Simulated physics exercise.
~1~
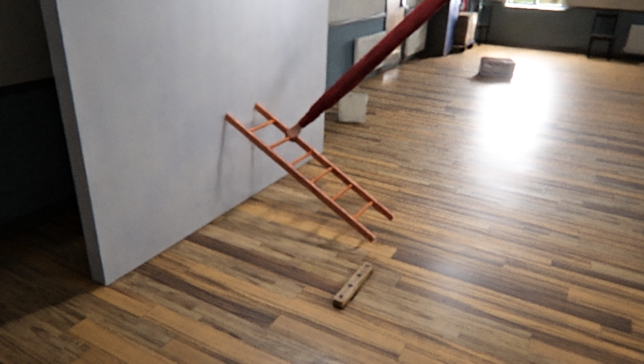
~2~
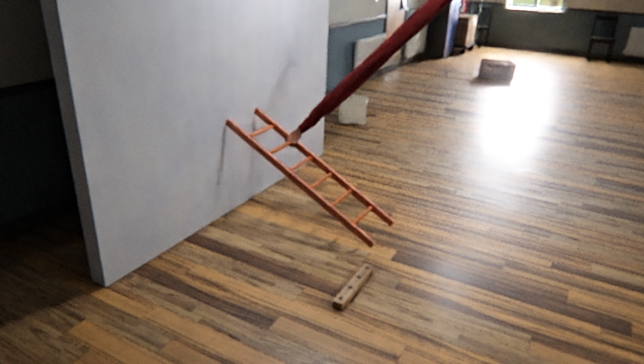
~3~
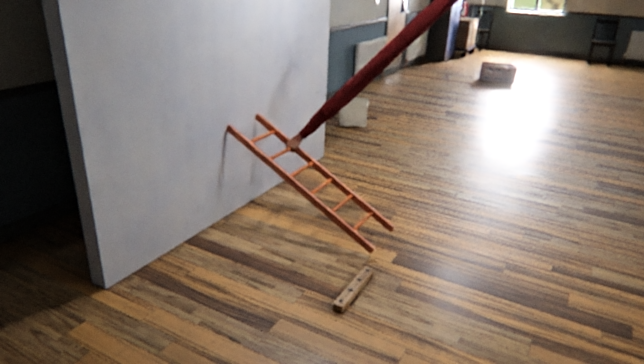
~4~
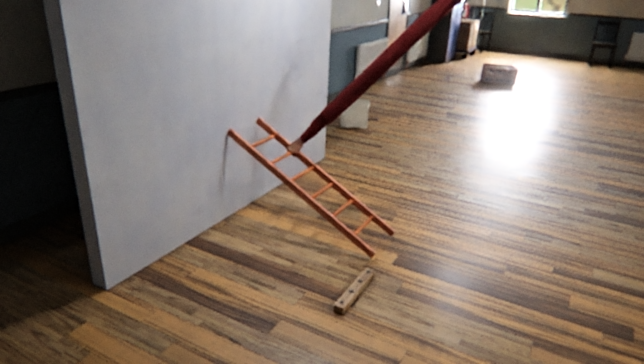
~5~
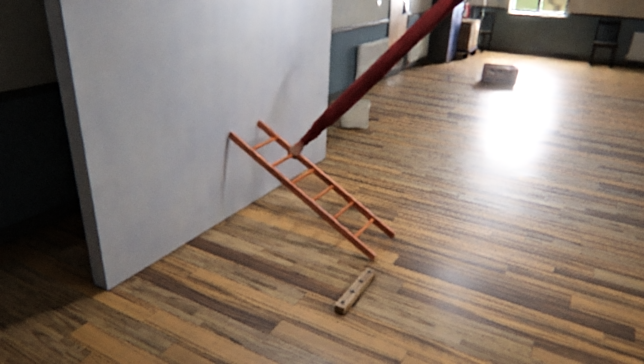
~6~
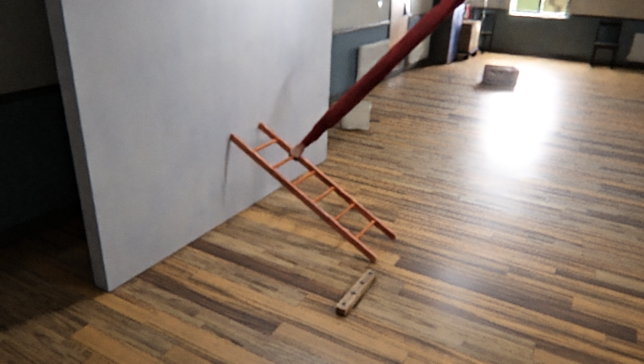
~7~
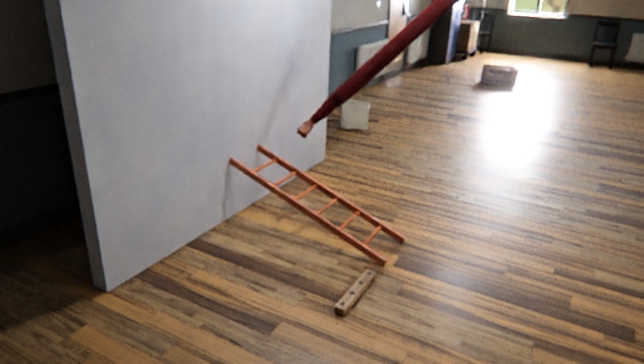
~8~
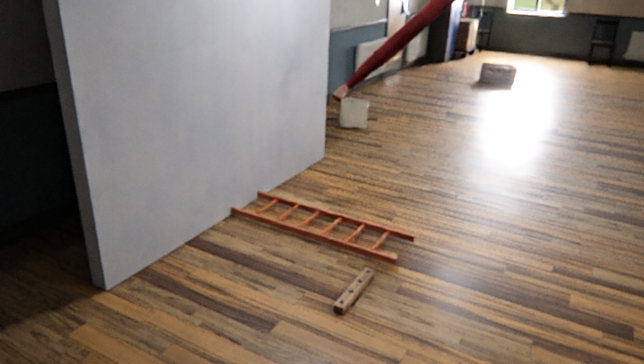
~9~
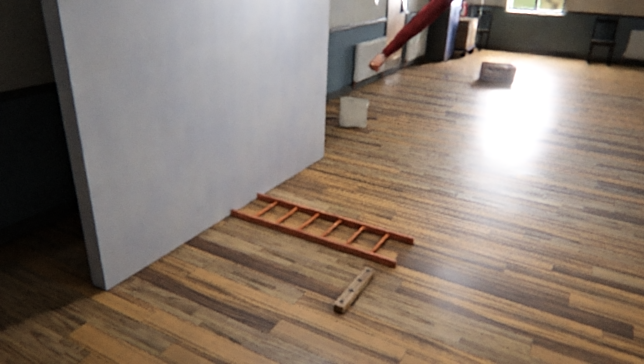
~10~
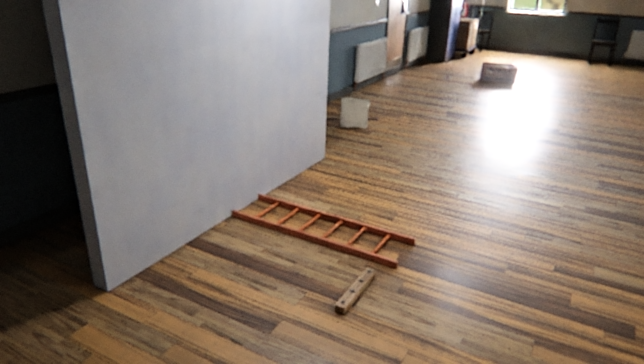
The video shows a red-sleeved arm holding an orange ladder at a slant against a pale upright panel on a wooden floor, near a small wooden batten. The hand lets go and withdraws, and the ladder slides down until it lies flat on the floor.
